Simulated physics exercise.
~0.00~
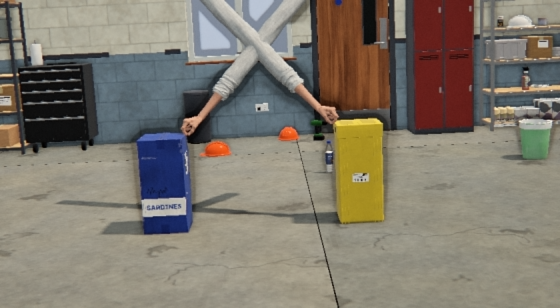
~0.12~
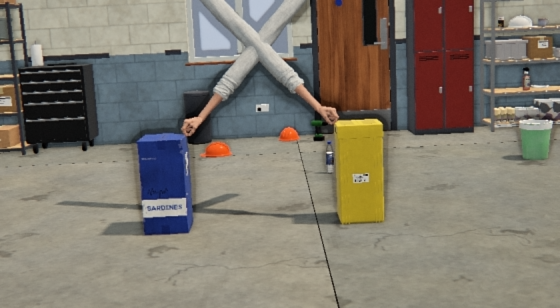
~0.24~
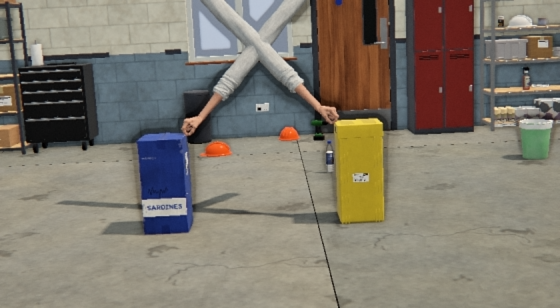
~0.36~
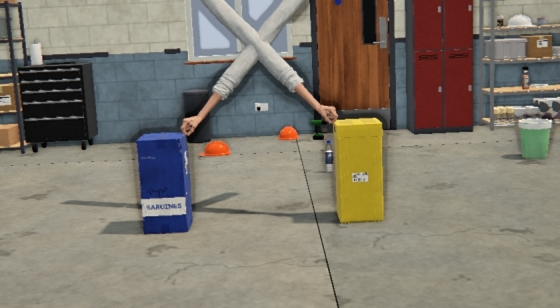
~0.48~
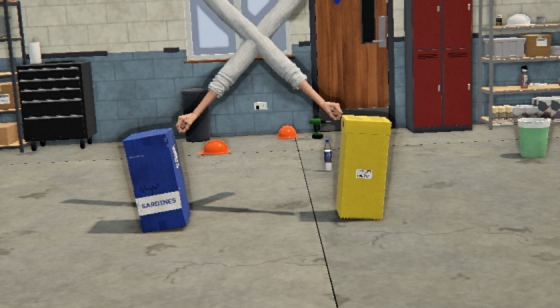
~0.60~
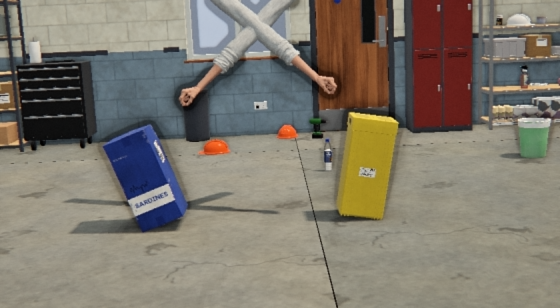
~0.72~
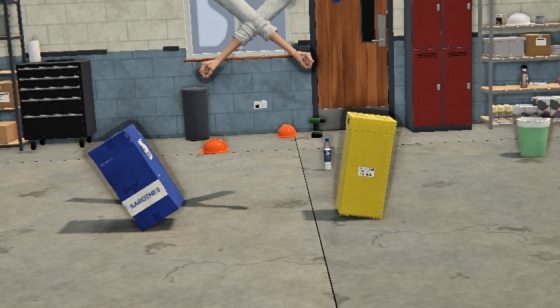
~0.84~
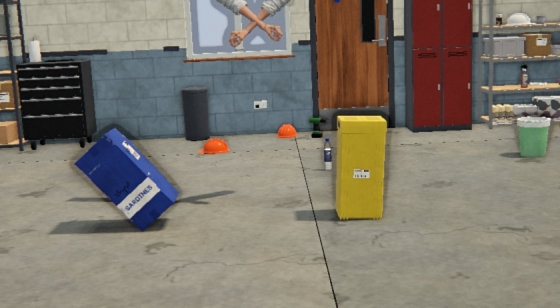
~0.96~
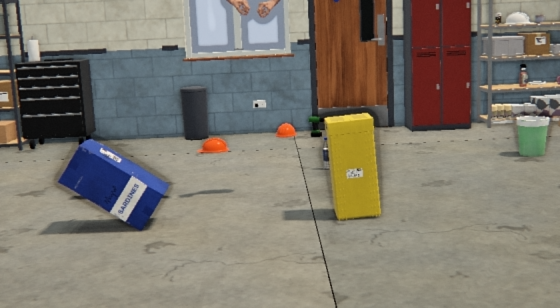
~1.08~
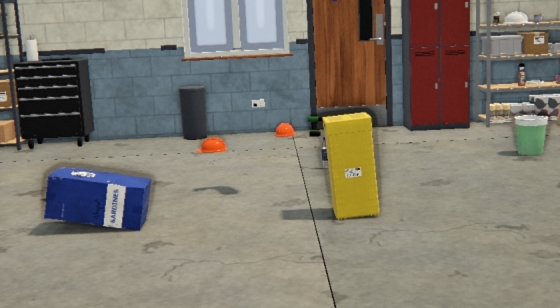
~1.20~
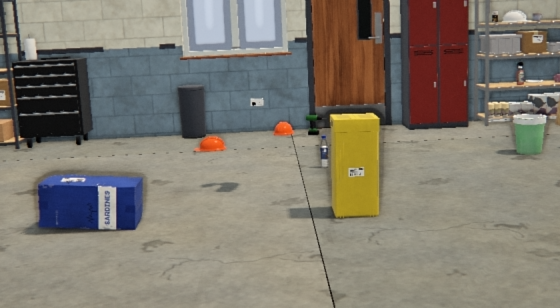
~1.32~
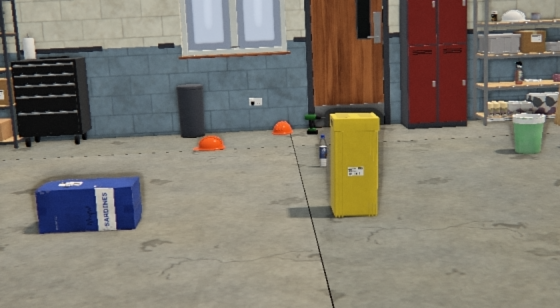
In a garage-like workshop with a tool chest, red lockers and shelves along the back wall, a tall blue box and a tall yellow box stand upright on the concrete floor. Two crossed arms in pale sleeves reach down, a hand at the top of each box. The hands push both outward, then let go and draw back up out of view. The blue box keeps tipping to the left, while the yellow one leans right only slightly and rocks back. The blue box ends lying on its side, and the yellow box settles upright.
